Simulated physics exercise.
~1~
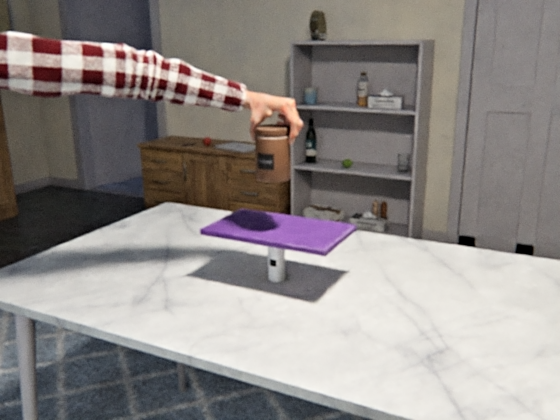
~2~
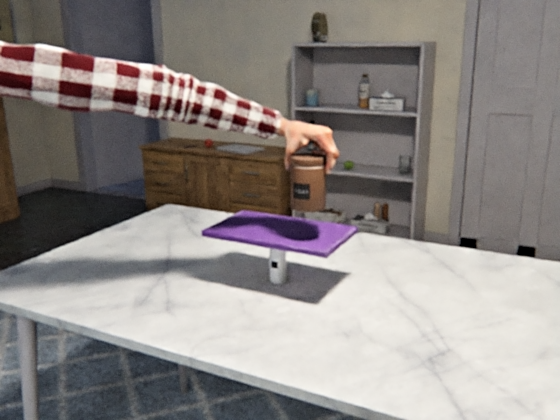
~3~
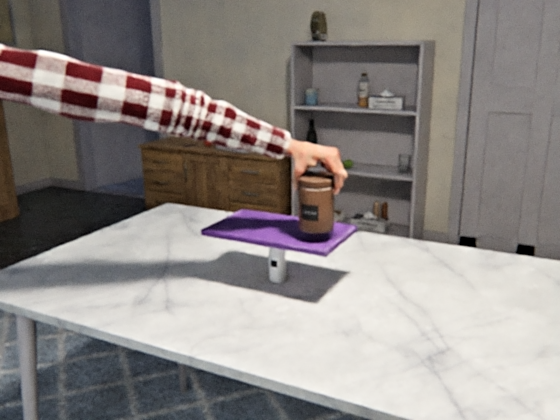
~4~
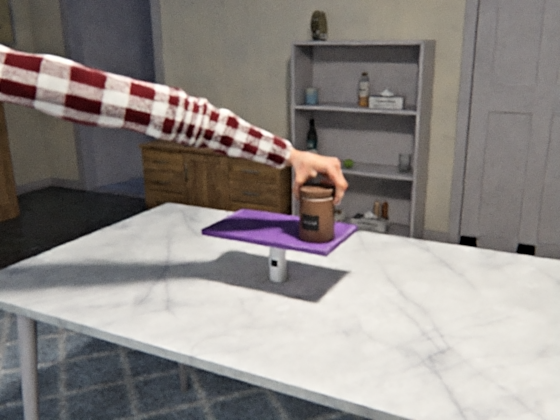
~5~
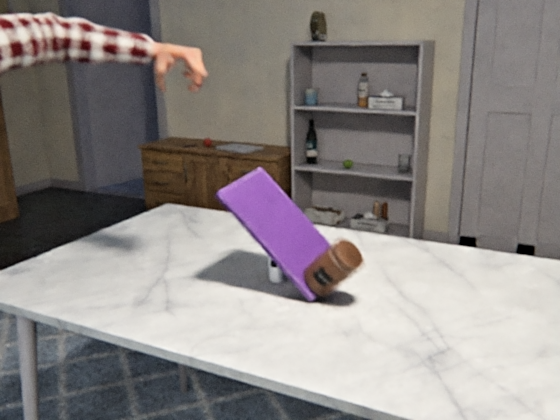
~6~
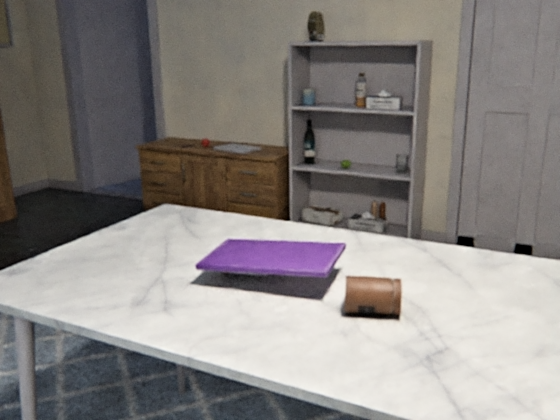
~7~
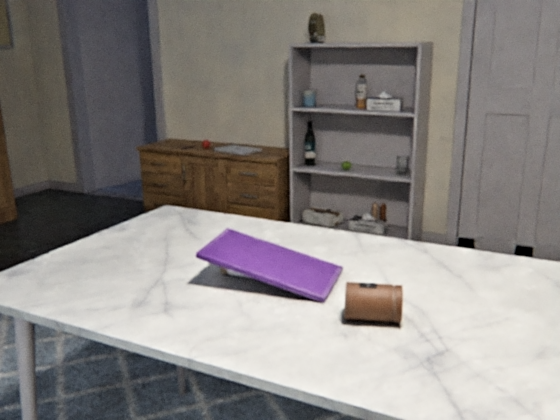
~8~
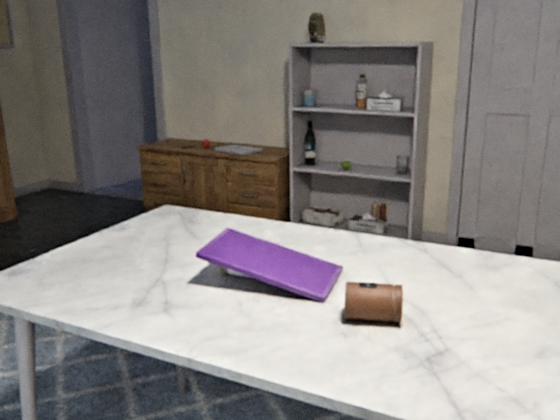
A purple lid lies balanced like a small tabletop on an upright white shaker, on a white marble table seen from slightly above, with a wooden cabinet and grey shelves behind. A hand in a red and white checked sleeve reaches in from the left, carrying a brown jar. It moves the jar rightward and lowers it onto the right side of the lid. The hand lets go and draws back, and the lid tips steeply to the right as the jar slides down with it. The jar ends up on its side at the right, while the lid comes to rest aslant over the toppled shaker.
